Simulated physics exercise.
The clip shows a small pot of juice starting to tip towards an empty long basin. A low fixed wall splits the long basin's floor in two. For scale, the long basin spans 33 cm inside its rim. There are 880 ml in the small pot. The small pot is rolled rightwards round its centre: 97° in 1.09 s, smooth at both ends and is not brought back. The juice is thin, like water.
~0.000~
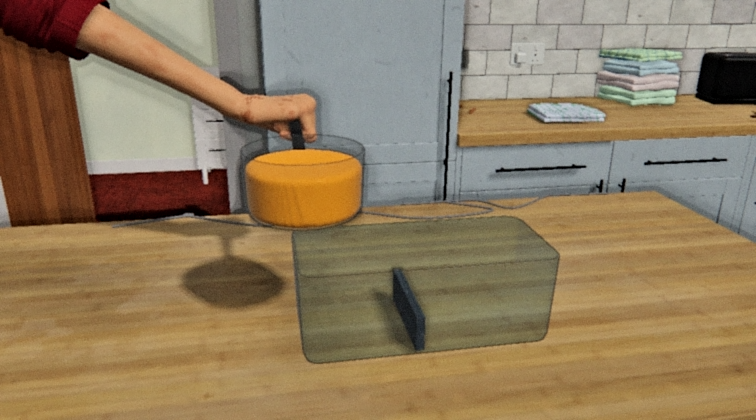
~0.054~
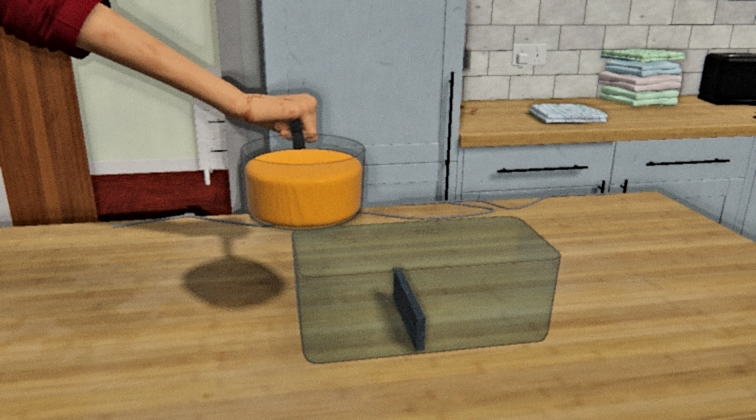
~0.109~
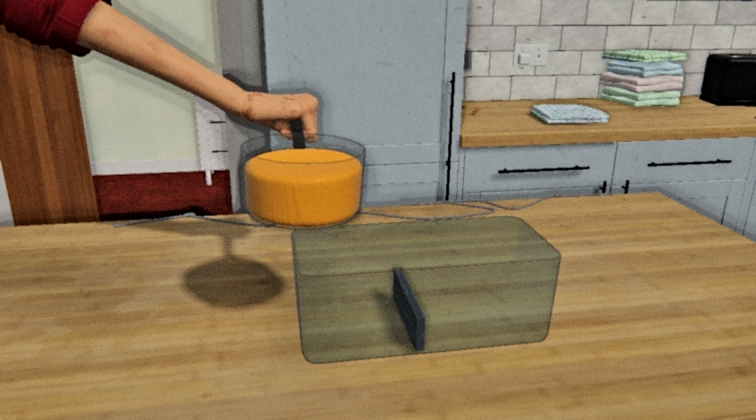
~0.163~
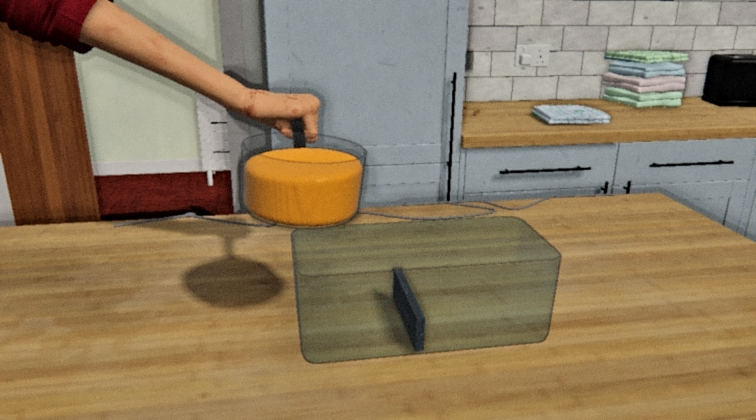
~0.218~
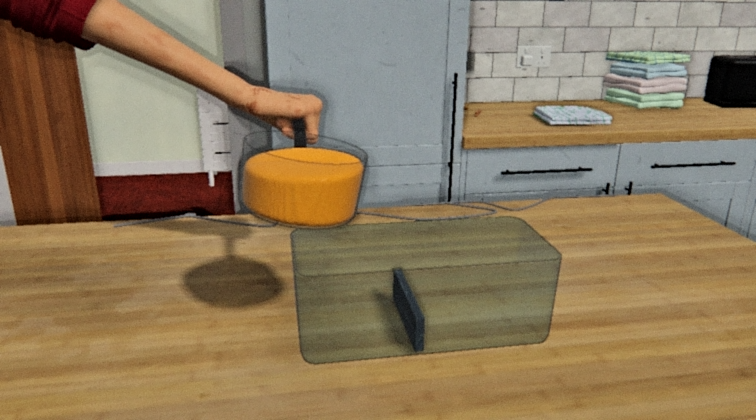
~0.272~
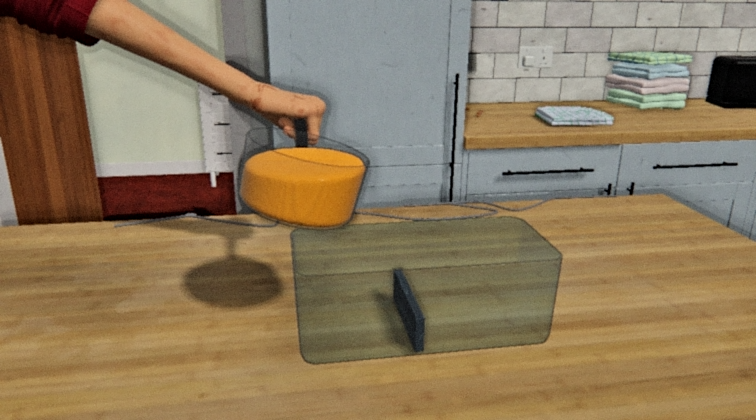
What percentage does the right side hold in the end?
The far part has some 45 per cent.
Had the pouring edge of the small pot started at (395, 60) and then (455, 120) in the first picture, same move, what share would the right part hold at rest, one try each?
First 95, then 95 per cent.
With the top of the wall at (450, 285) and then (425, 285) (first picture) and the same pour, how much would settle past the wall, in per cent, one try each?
In turn about 5 and 5 per cent.
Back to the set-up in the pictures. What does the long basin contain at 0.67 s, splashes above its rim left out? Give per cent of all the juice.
Near 14 in a hundred.
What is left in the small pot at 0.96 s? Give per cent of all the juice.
About 16 per cent.
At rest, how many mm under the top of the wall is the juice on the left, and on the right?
Some 24 mm on the left and 32 mm on the right.
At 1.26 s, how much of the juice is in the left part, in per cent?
Some 52 per cent.
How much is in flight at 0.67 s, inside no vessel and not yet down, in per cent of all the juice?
Near 24 in a hundred.
Then, 0.67 s in, the tilt is 65° and 62 per cent is still to pour, 6 is left of the wall and 8 right of it.
Then, 0.96 s in, the tilt is 93° and 15 per cent is still to pour, 35 is left of the wall and 44 right of it.
Then, 1.26 s in, the tilt is 97° and 2 per cent is still to pour, 52 is left of the wall and 44 right of it.
Then, 1.59 s in, the tilt is 97° and 0 per cent is still to pour, 54 is left of the wall and 45 right of it.
Finally, 55 per cent lies left of the wall, 45 right of it and 0 outside.
